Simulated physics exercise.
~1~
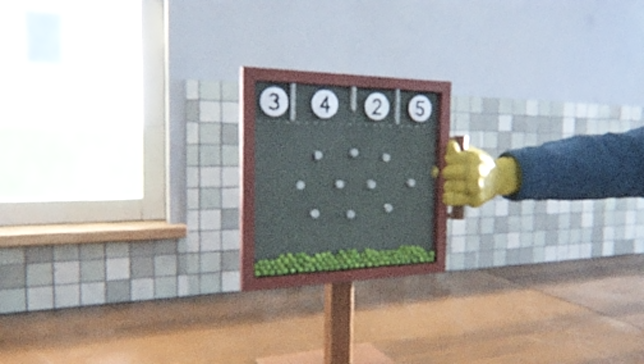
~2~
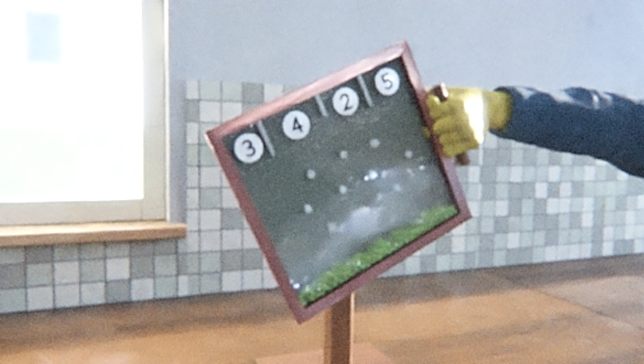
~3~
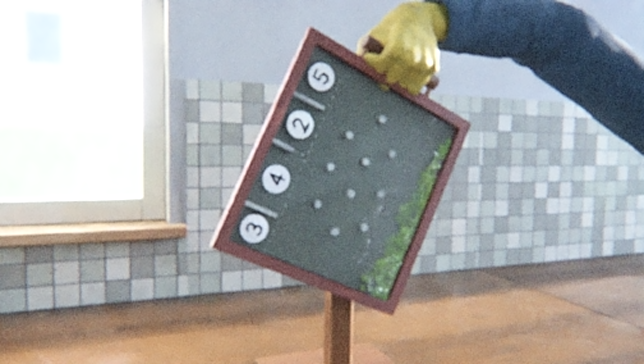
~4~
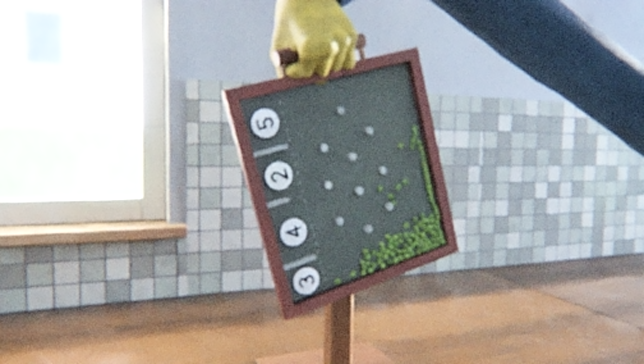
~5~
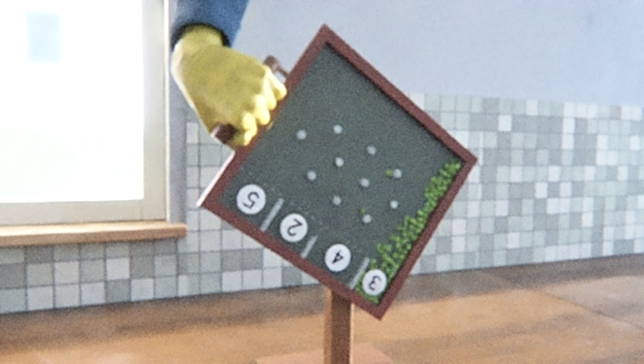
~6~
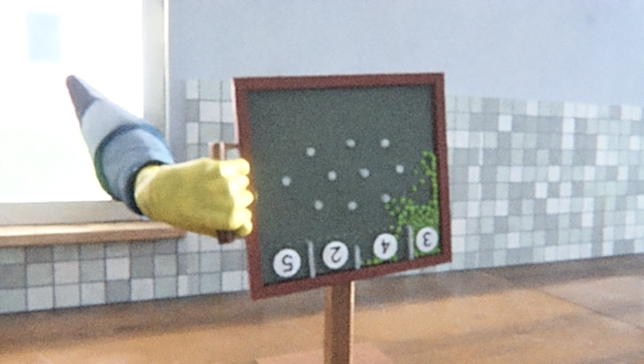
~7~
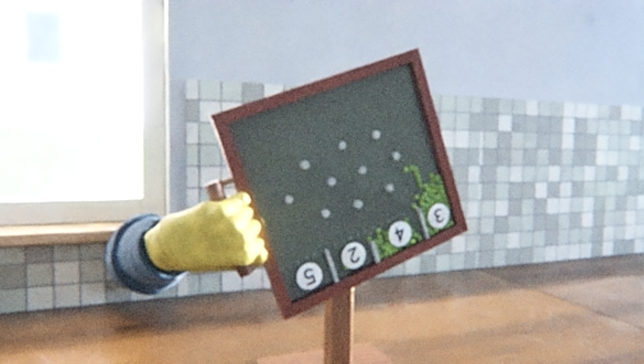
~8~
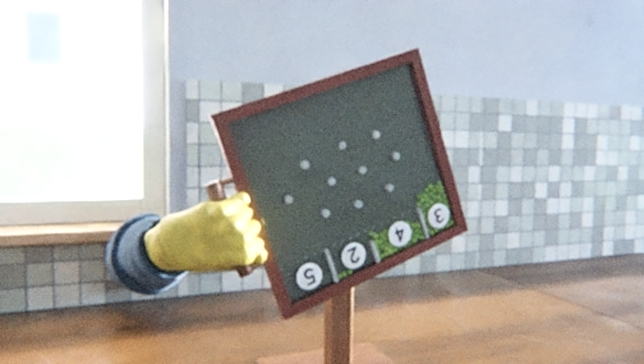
Green peas sliding and tumbling inside a framed board as a yellow-gloved hand turns it anticlockwise, settling mostly in two right-hand pockets.
